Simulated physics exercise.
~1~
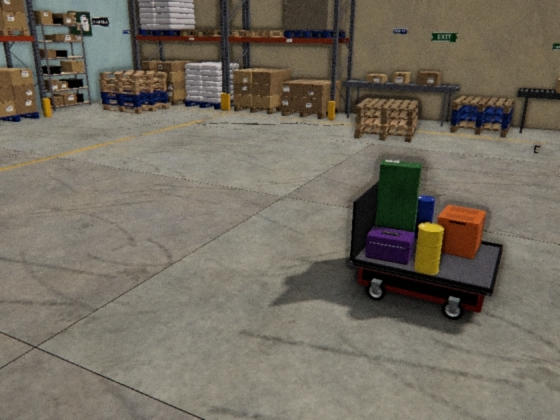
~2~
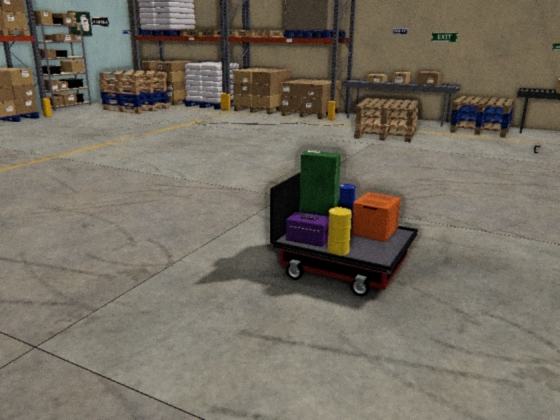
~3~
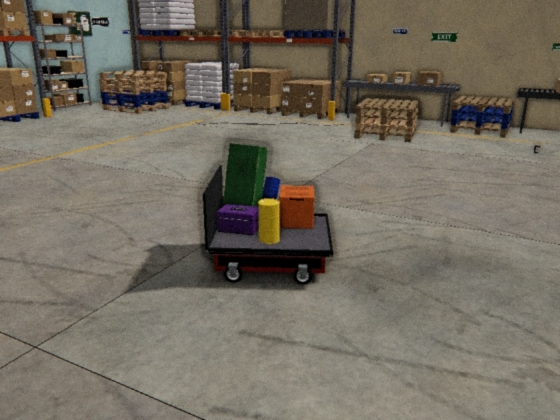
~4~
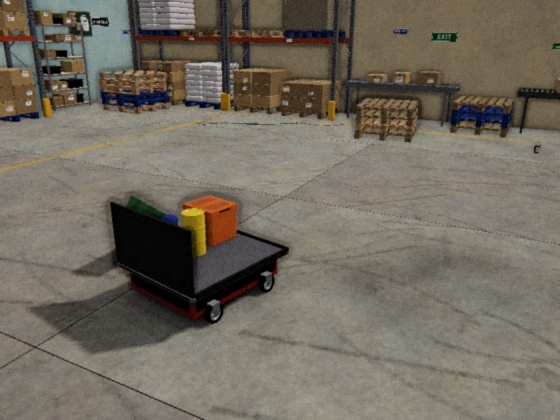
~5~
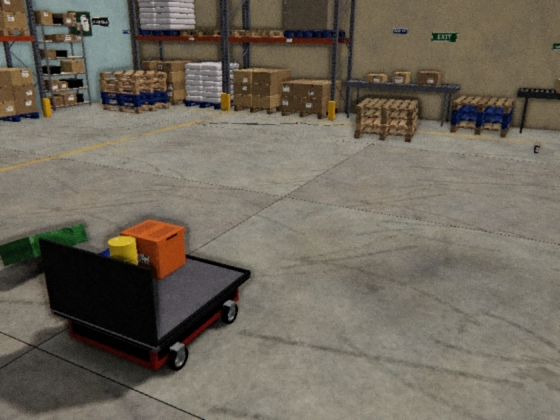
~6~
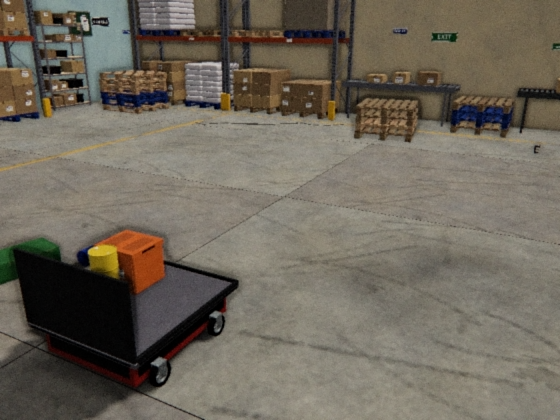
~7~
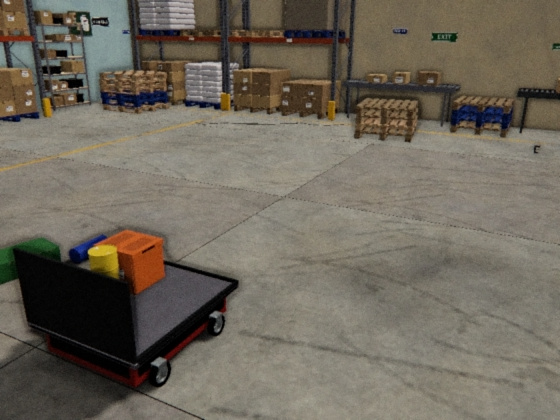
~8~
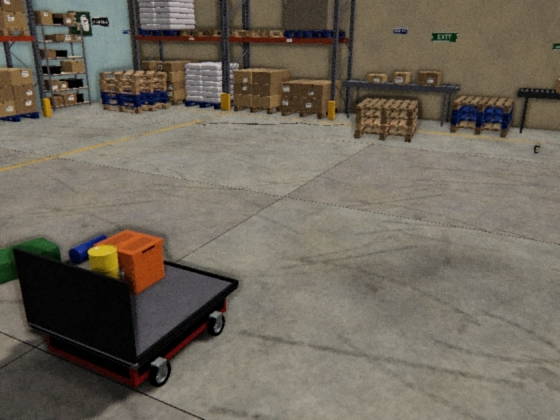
Loaded cart rolling left and turning across a warehouse floor, its green box and blue canister toppling off before it stops.
